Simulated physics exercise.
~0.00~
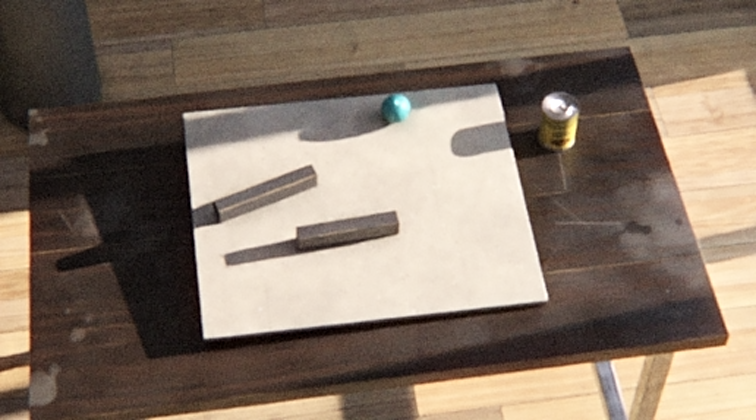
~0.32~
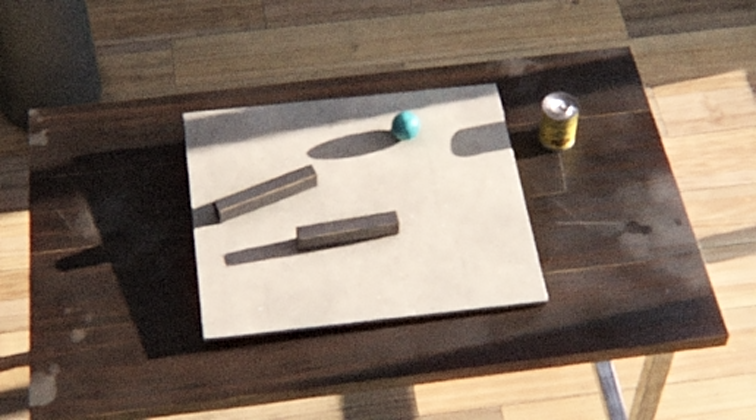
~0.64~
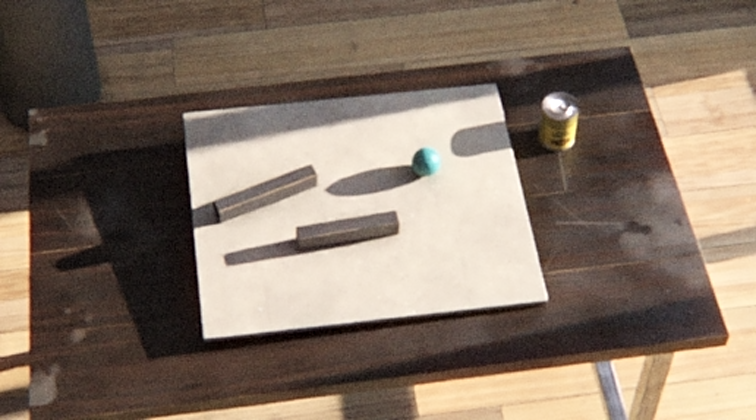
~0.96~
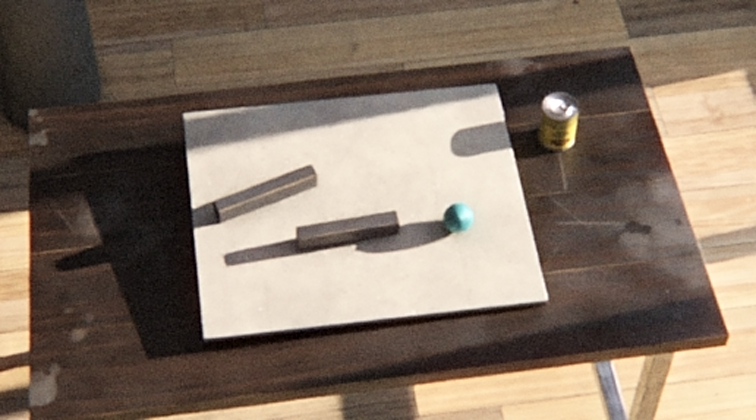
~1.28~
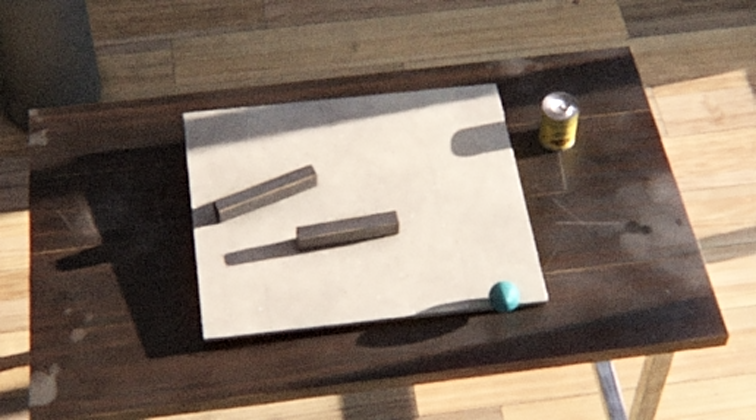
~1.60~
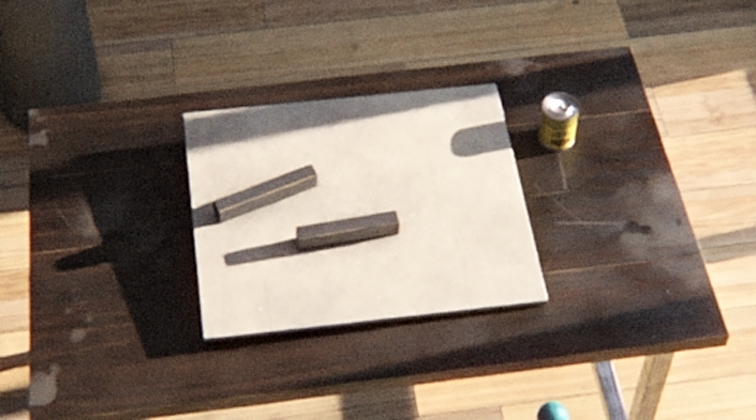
On a pale board lying on a dark wooden table, a turquoise ball rolls toward the viewer and slightly right, passing two fixed dark blocks, then goes over the near edge and drops below the tabletop, while a yellow tin stays standing beside the board.
